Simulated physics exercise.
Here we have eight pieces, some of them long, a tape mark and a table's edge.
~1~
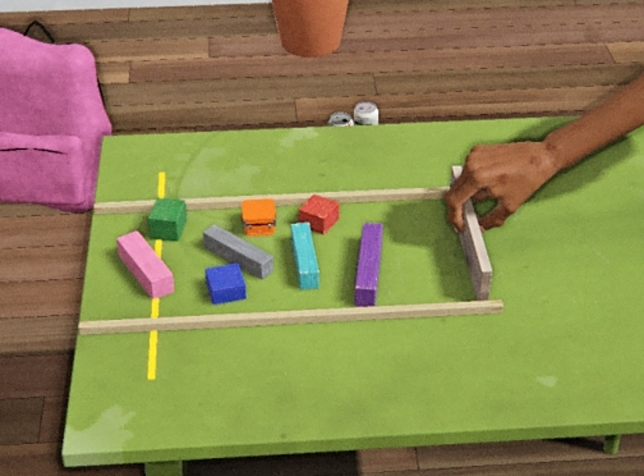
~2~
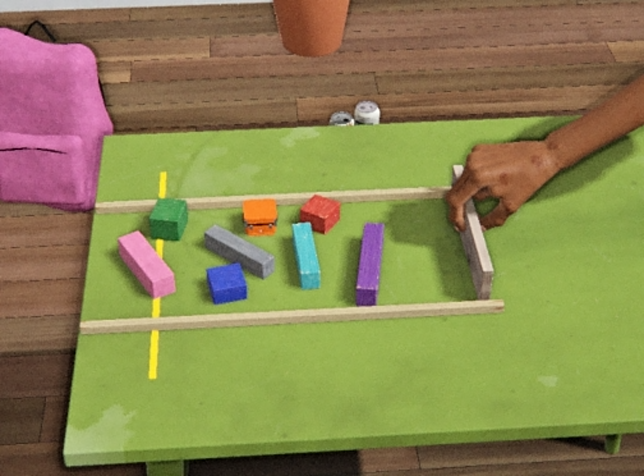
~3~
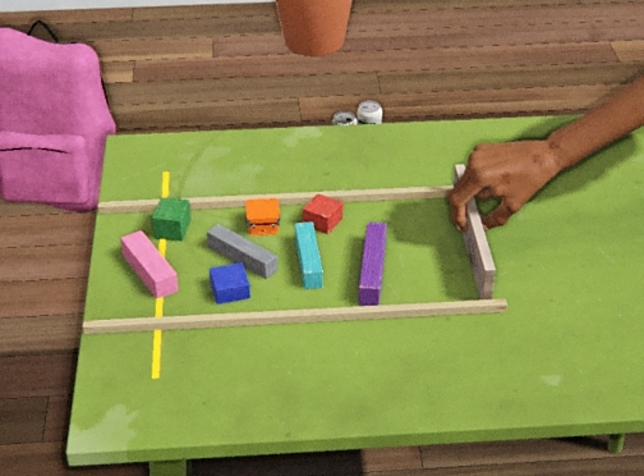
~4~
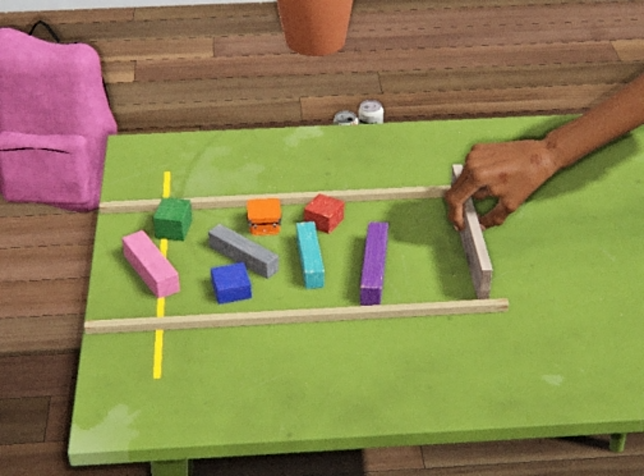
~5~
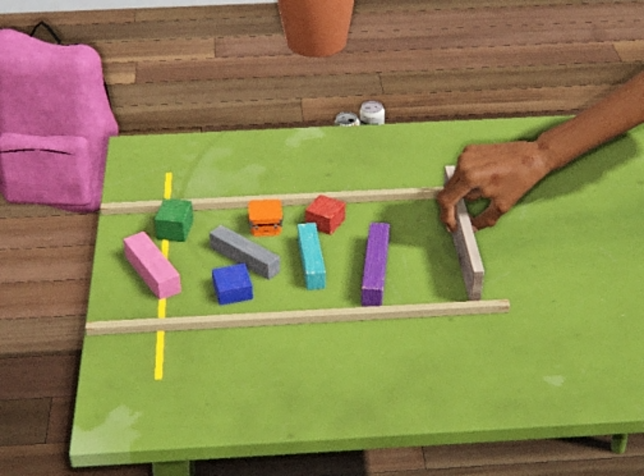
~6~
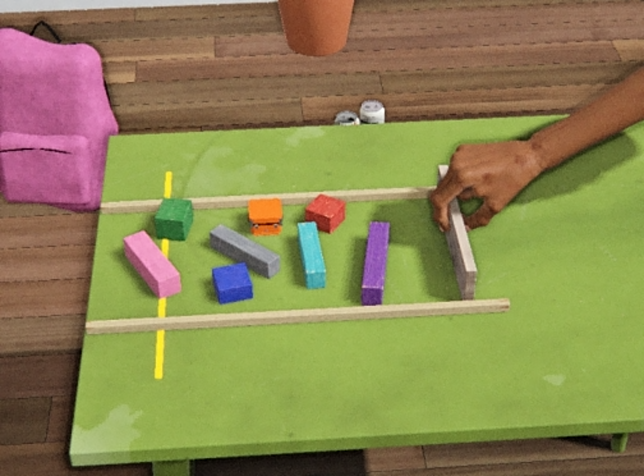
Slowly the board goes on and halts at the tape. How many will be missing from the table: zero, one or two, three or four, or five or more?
The number that fall off is one or two.
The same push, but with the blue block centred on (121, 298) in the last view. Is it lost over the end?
From there it falls.
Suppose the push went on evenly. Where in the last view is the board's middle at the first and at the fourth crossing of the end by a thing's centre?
At (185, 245) for the first, at (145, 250) for the fourth.
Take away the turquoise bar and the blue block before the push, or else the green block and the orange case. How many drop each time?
1 in the first case, 0 in the second.
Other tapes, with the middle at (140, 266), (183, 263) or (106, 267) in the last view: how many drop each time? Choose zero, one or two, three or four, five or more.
In that order: Three to four; none at all; 5 or more.
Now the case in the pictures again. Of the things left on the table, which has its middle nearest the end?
Foremost is the grey bar.
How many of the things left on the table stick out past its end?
The number is 1.
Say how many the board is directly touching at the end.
The number is 2.
A little later, none off yet; pink bar at rest near (152, 265); green block at rest near (174, 219); blue block at rest near (232, 284).
Next, none off yet; pink bar at rest near (152, 265); green block at rest near (174, 219); blue block moving near (222, 287).
Later still, none off yet; pink bar shifted a little near (131, 265); green block shifted about its own width near (123, 220); blue block shifted well along near (162, 301).
When it is over, the number that fall off is one or two; down, green block and pink bar.
